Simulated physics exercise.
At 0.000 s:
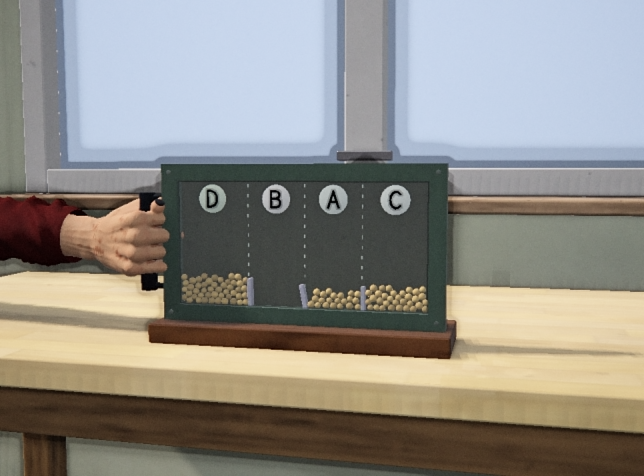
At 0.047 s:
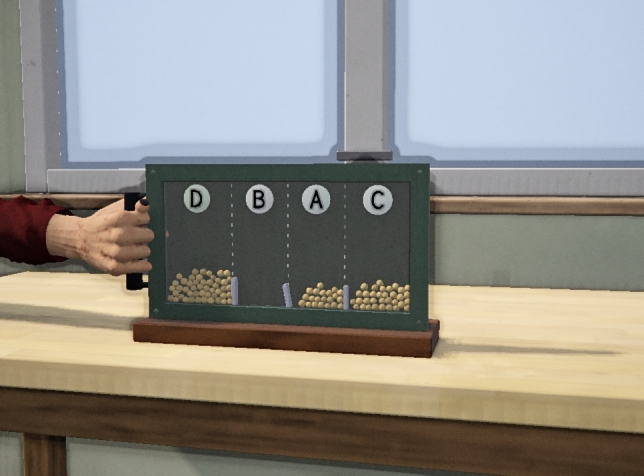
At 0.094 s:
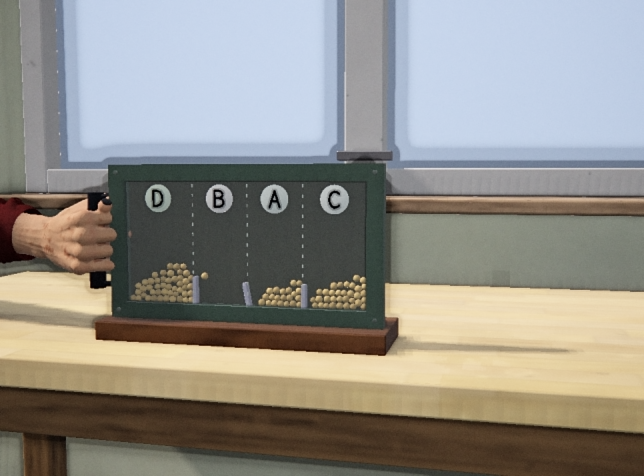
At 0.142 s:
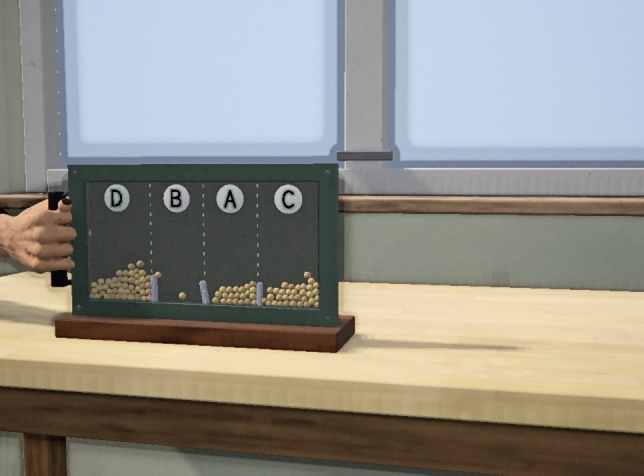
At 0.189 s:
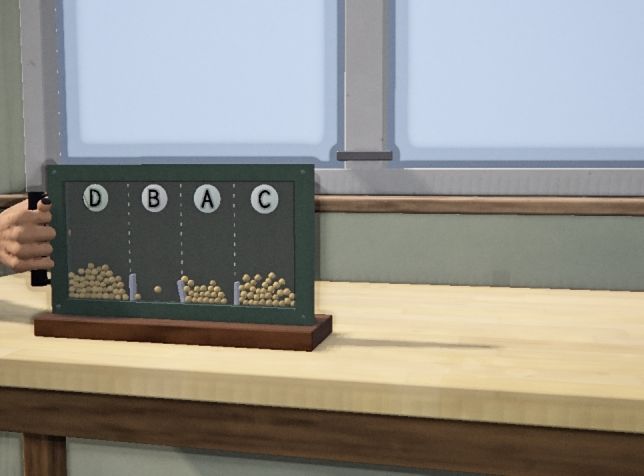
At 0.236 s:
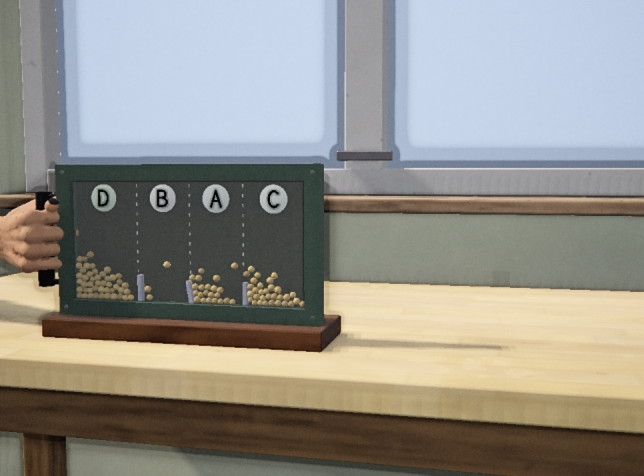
A hand in a dark red sleeve, gripping a black handle at left, slides a green-framed upright box leftward across a pale wooden tabletop, seen from the front by a still camera, below blue windowpanes. Behind its dark panel's labels D, B, A and C, pale beads lie in low heaps between short grey walls, with B empty. The beads shift and hop, a few entering B, before the box edges slightly back right.
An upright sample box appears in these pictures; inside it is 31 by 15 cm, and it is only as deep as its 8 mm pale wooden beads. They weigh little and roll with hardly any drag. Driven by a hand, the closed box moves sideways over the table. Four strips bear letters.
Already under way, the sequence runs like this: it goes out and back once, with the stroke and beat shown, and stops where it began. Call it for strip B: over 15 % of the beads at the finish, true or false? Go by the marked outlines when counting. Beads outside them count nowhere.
False.
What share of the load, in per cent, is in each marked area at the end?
Strip A: 25; strip B: 10; strip C: 25; strip D: 40.
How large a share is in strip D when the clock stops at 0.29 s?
The share there is around 45 percent.
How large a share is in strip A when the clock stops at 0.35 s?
It works out at roughly 20 %.
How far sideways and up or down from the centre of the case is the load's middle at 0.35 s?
Left: About 2 cm; below: About 6 cm.
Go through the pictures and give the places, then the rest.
In the first frame, at its start; about 100 beads; load centre (297, 295); top bead (232, 277); A (333, 200), B (276, 199), C (396, 200), D (213, 199).
In the second frame, 2 cm to the left; load centre (284, 294); top bead (203, 272).
In the third frame, 7 cm to the left; load centre (246, 292); top bead (183, 267); wall ends (304, 286), (246, 284), (196, 278).
In the fourth frame, 13 cm to the left; load centre (202, 291); top bead (140, 264).
In the fifth frame, 16 cm to the left; load centre (172, 289); top bead (91, 266).
In the sixth frame, 15 cm to the left; load centre (175, 287); top bead (90, 255); A (216, 199), B (163, 198), C (274, 199), D (104, 198).
After 0.29 s, it is 9 cm to the left; the beads' middle is 3 cm left of and 6 cm below the centre; A 25 %, B 5 %, C 25 %, D 45 %.
After 0.35 s, it is 2 cm to the left; the beads' middle is 2 cm left of and 6 cm below the centre; A 20 %, B 5 %, C 25 %, D 45 %.
After 0.40 s, it is at its start; the beads' middle is 1 cm left of and 6 cm below the centre; A 25 %, B 5 %, C 25 %, D 45 %.
At rest by 1.2 s, it is at its start; A 25 %, B 10 %, C 25 %, D 40 %.
